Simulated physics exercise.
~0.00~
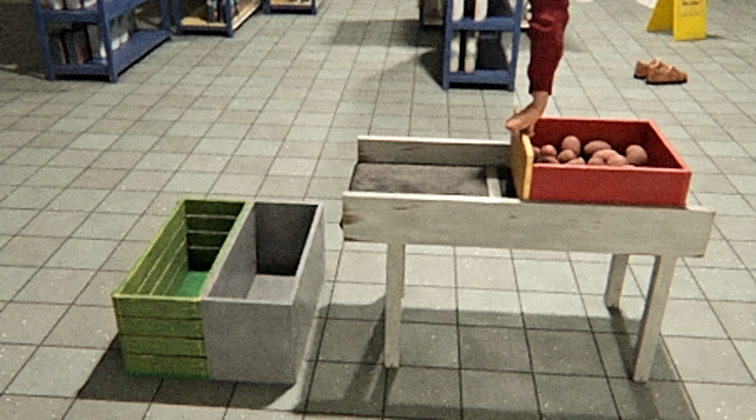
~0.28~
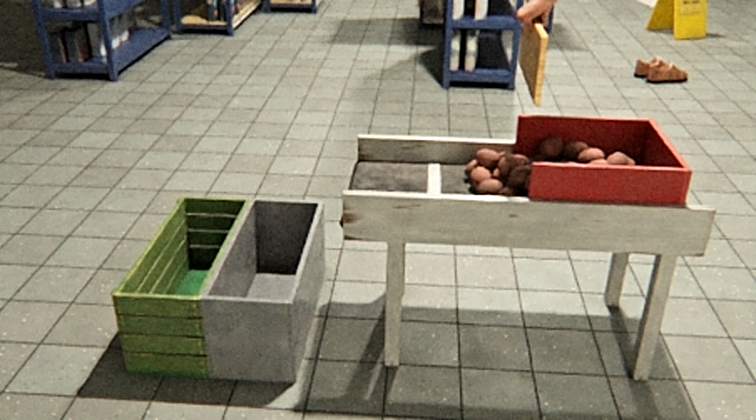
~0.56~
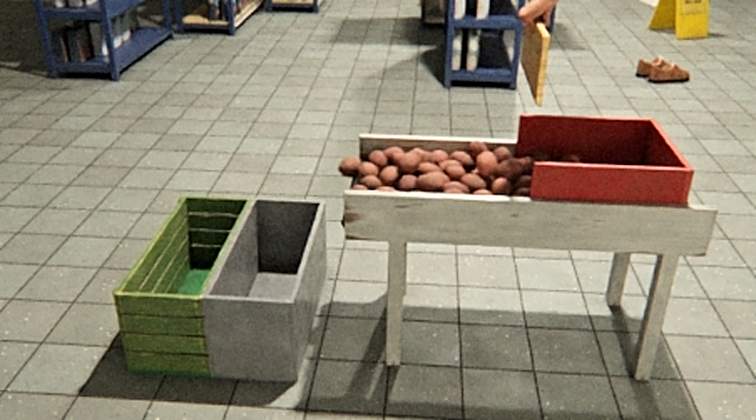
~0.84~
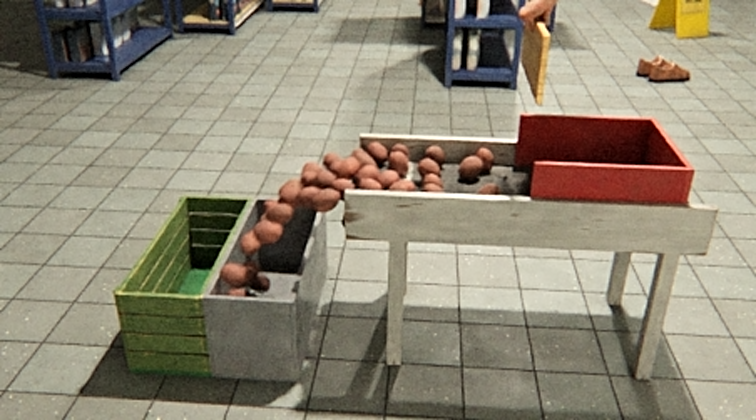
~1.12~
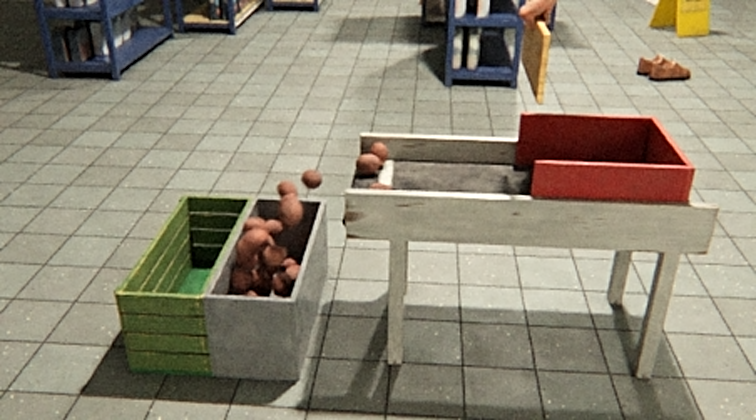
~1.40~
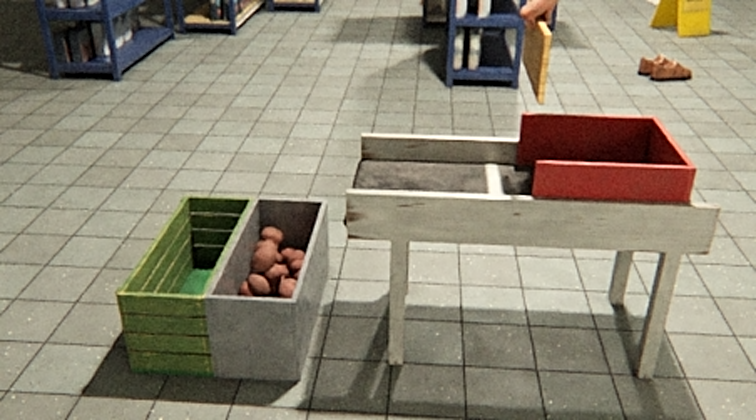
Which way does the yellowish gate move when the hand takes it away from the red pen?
The gate moves up, lifted clear of the belt by the hand.
